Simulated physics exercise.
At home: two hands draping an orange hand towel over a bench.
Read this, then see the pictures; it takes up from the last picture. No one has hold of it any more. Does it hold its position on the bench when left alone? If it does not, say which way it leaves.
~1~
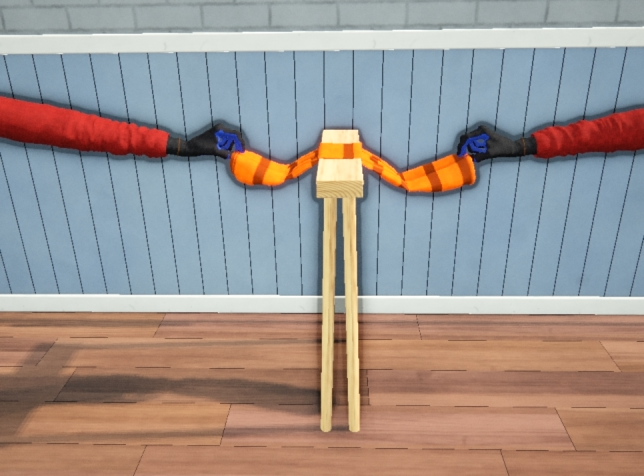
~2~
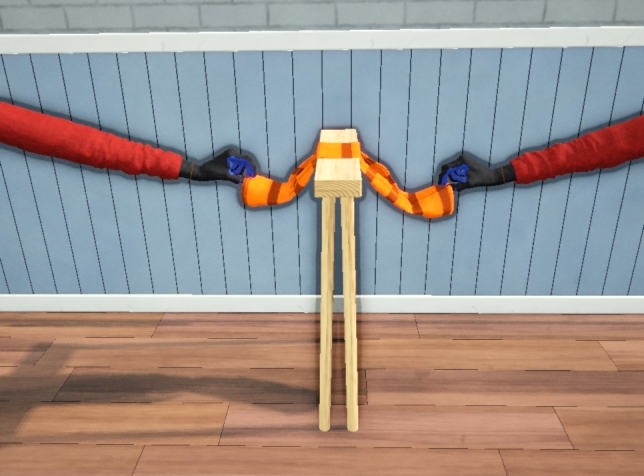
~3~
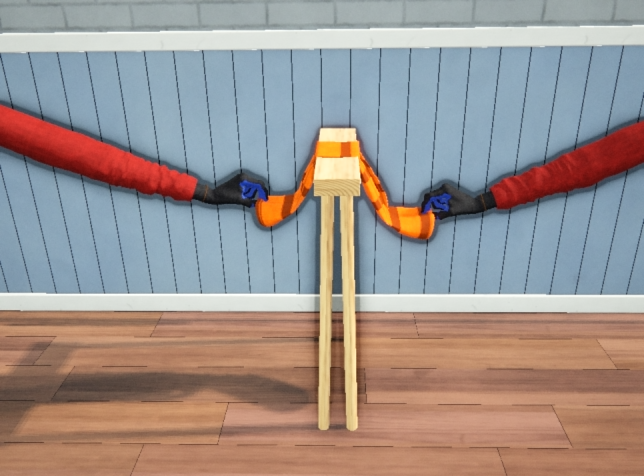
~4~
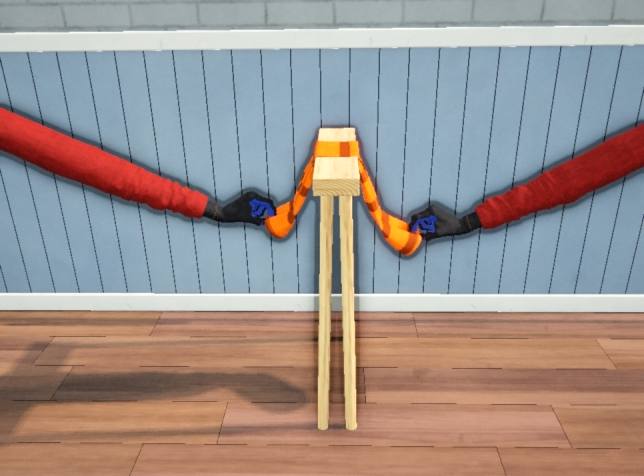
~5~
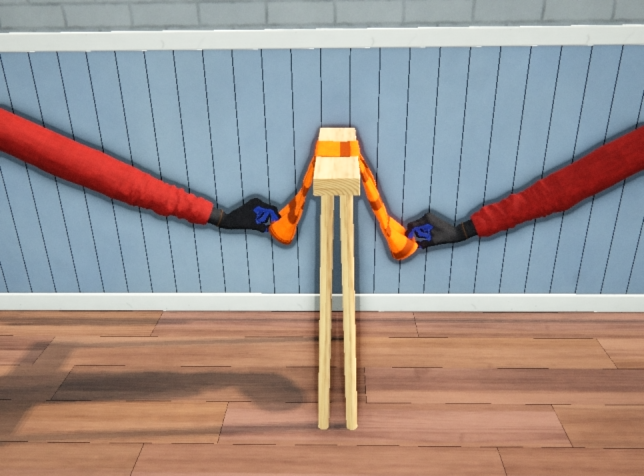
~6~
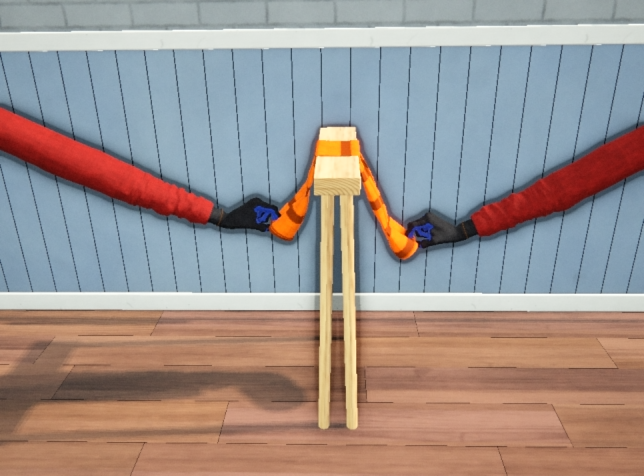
Yes, it holds.
Then, 0.86 s later than the last view, hand towel hanging on both sides, left end near (295, 237), right end near (372, 260).
Then, 1.78 s later than the last view, hand towel hanging on both sides, left end near (300, 239), right end near (364, 261).
Finally, hand towel hanging on both sides, left end near (305, 240), right end near (350, 261). The orange hand towel hangs there.
